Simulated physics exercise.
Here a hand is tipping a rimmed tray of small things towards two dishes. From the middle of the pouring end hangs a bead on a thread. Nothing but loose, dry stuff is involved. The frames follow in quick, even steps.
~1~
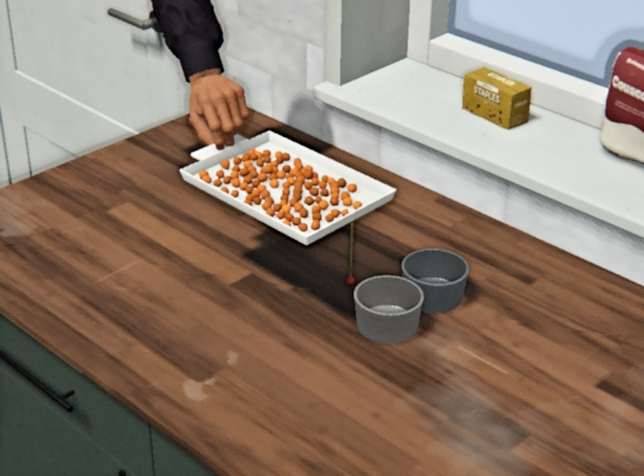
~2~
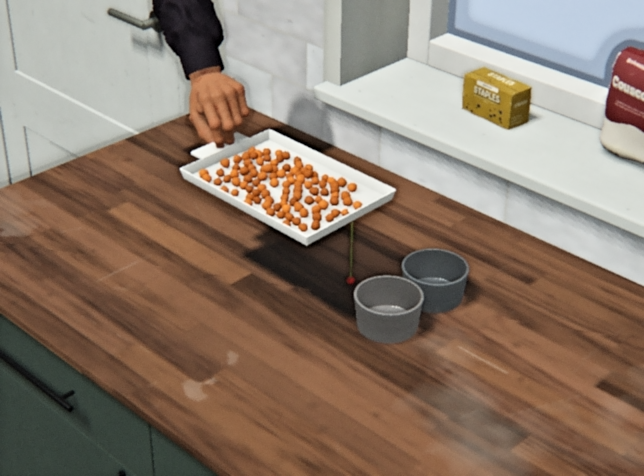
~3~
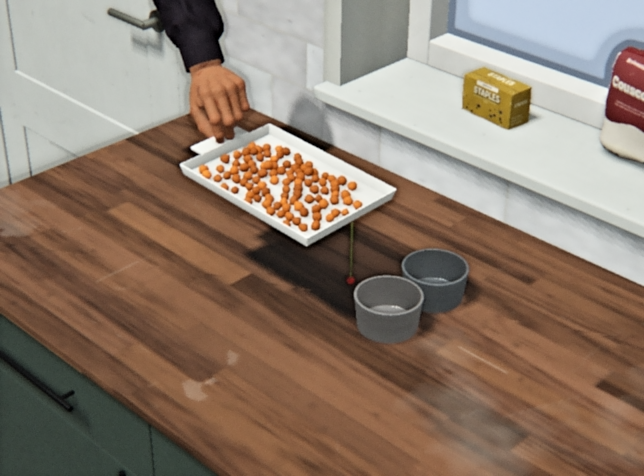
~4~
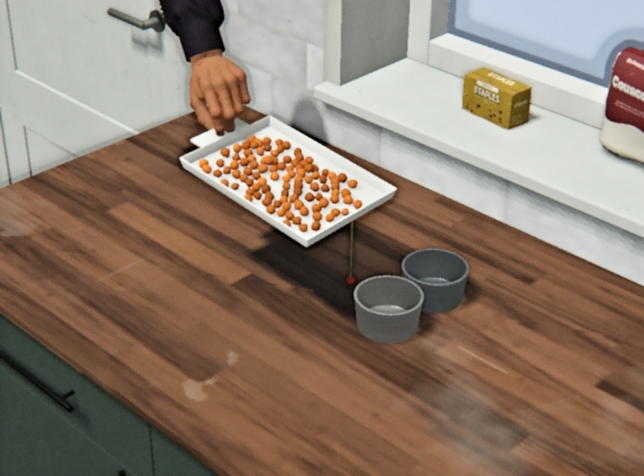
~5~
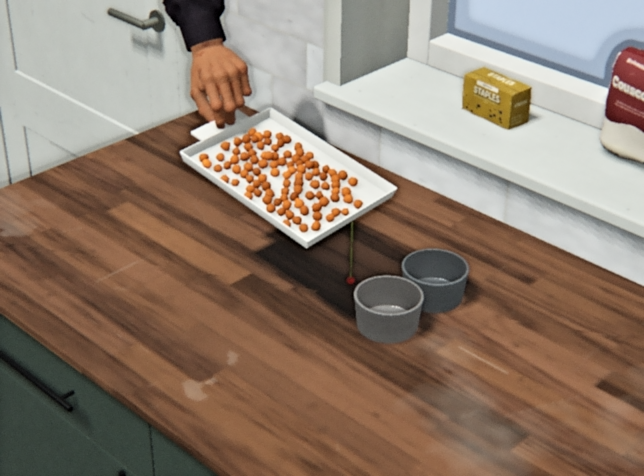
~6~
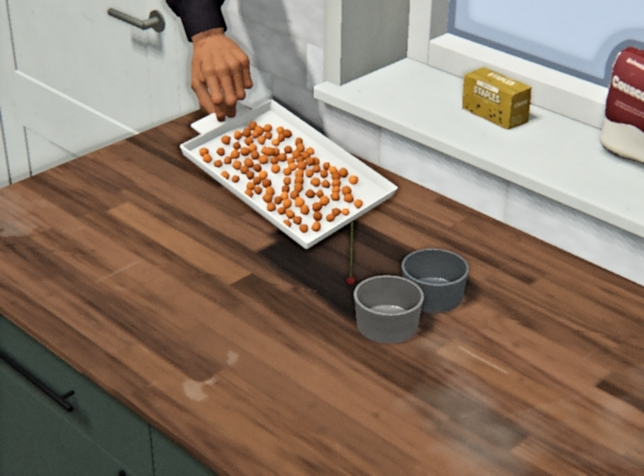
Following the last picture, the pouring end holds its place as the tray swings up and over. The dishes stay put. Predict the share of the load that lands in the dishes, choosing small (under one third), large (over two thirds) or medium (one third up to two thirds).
Small.
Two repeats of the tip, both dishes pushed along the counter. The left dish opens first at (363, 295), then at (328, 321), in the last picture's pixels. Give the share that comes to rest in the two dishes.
It would be roughly 20 per cent, followed by roughly 80 per cent.
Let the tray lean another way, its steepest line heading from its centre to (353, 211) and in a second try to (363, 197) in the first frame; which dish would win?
The first tilt favours the left-side dish and the second favours the left-side dish.
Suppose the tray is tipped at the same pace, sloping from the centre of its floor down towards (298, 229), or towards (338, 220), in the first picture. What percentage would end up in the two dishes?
Somewhere close to 0 % the first time, 30 % the second.
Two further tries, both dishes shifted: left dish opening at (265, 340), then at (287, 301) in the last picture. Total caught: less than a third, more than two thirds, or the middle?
The middle third; under a third.
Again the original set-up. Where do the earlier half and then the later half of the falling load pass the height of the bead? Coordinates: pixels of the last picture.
The early half goes through (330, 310), the late half through (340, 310).
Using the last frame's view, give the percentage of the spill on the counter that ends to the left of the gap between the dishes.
90 %, roughly.
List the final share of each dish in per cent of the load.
For the left dish 10 %, for the right dish 0 %.
Soon, tray tipped steeply; all on the tray.
A while on, tray tipped right over; all on the tray.
Towards the end, tray tipped past a quarter turn; a small part in the left dish; most outside both.
Finally, tray tipped past a quarter turn; a small part in the left dish; none in the right dish; most outside both.
